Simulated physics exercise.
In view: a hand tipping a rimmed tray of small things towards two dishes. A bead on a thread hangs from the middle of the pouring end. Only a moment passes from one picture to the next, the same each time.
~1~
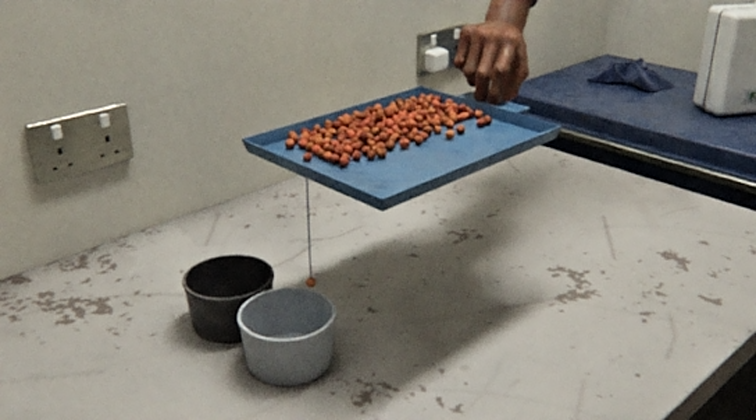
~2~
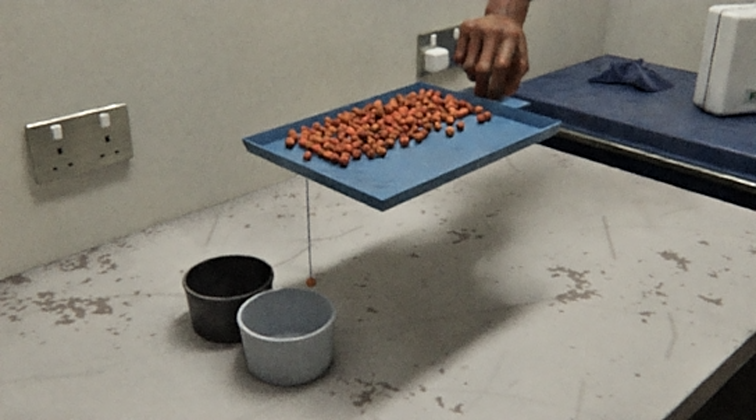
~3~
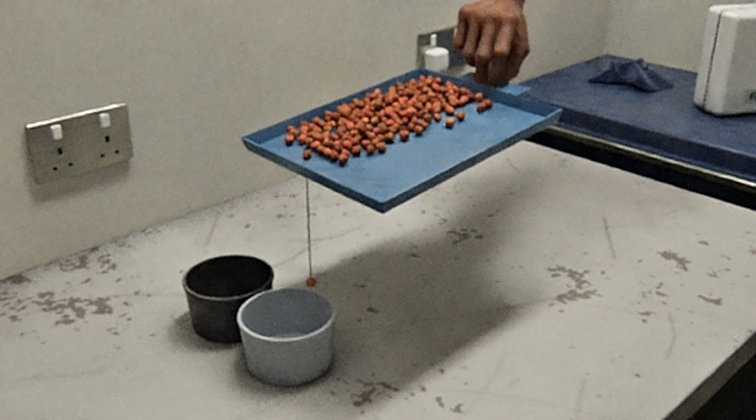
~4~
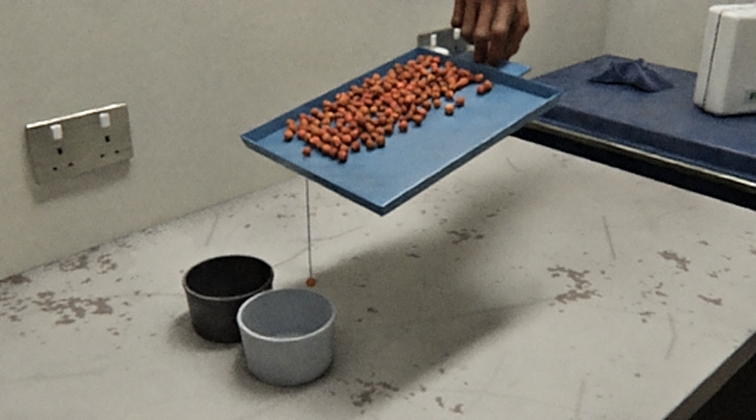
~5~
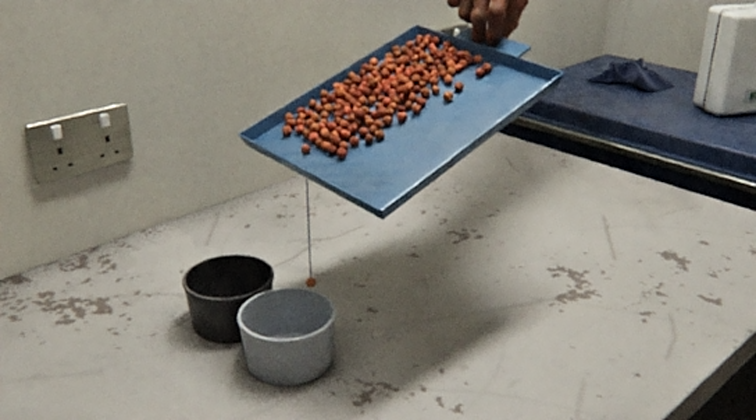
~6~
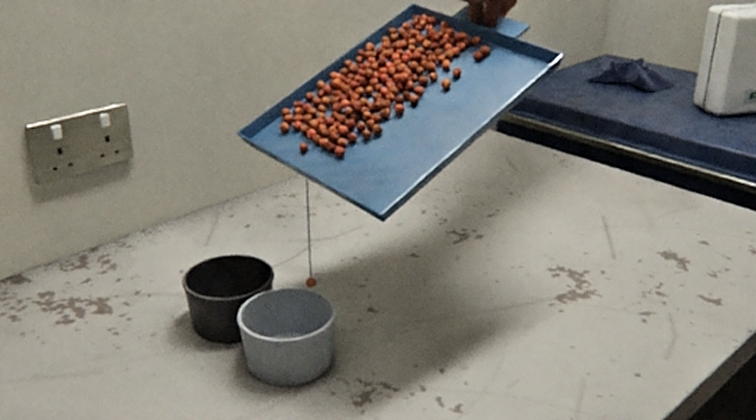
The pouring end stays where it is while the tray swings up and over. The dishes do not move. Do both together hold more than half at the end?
Together they catch less than half.
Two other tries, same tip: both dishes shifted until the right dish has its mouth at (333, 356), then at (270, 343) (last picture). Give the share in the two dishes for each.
In turn 70 and 30 in a hundred.
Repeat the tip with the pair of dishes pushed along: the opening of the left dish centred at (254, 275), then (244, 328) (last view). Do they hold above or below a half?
The first try: Below a half. The second: Less than half.
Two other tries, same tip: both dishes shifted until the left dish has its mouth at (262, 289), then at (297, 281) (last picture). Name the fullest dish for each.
In turn: The dish on the right; the right-hand dish.
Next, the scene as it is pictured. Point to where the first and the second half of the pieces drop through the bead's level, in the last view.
At about (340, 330), then at (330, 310).
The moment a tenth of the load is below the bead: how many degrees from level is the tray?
At about 80°.
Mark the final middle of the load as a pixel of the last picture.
Close to (331, 397).
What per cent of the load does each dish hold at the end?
Left dish: 0 %, right dish: 20 %.
Soon after the last picture, tray tipped steeply; nearly all on the tray; a small part in the air.
A little later, tray tipped past a quarter turn; about a quarter on the tray; a small part in the right dish; a stray few in the left dish; about half outside both; about a quarter in the air.
Later still, tray tipped past a quarter turn; about a quarter in the right dish; a stray few in the left dish; most outside both.
At rest, tray tipped past a quarter turn; about a quarter in the right dish; a stray few in the left dish; most outside both.
